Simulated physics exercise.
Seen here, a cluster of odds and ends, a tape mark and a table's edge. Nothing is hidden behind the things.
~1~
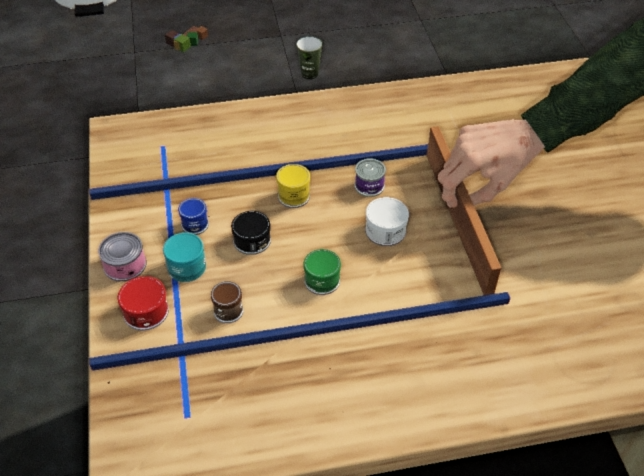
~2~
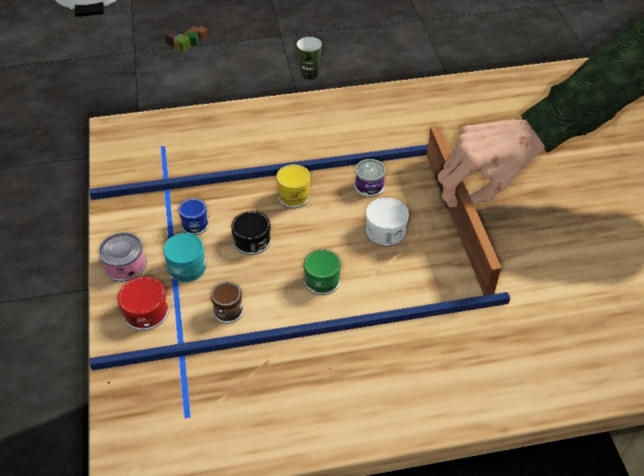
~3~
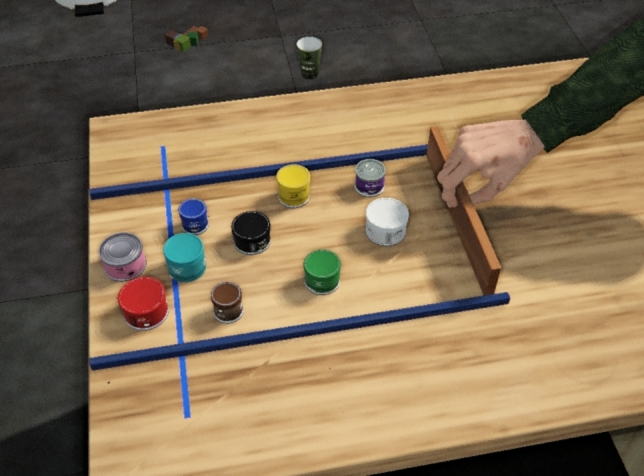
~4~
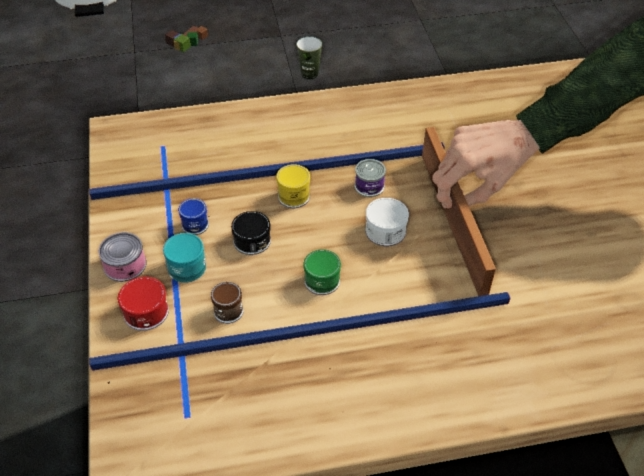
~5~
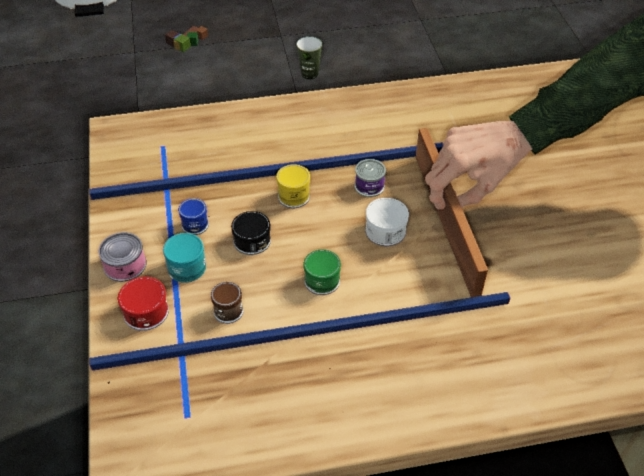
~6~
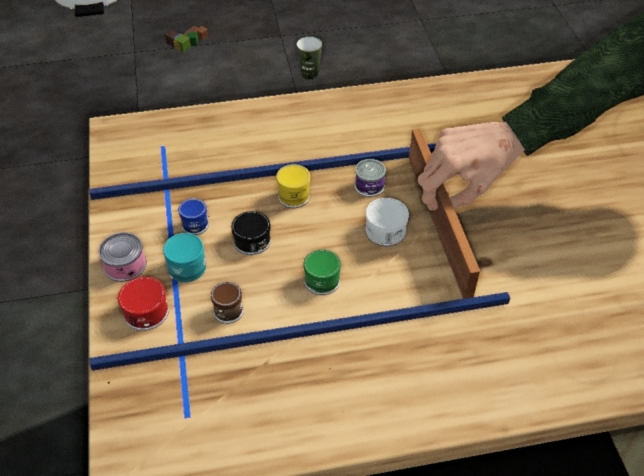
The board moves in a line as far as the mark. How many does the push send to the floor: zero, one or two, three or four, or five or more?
The number that fall off is zero.
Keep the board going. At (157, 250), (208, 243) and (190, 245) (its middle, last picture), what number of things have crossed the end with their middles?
In that order 0, 0 and 0.
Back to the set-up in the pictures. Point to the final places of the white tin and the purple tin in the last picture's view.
The white tin stops around (151, 263); the purple tin around (152, 204).
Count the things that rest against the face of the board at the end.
It touches 5.
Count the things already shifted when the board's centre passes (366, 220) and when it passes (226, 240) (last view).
2 and 8.
Soon after, none off yet; pink tin at rest near (123, 257); red tin at rest near (144, 304); turquoise tub at rest near (185, 258).
In the end, the number that fall off is zero.
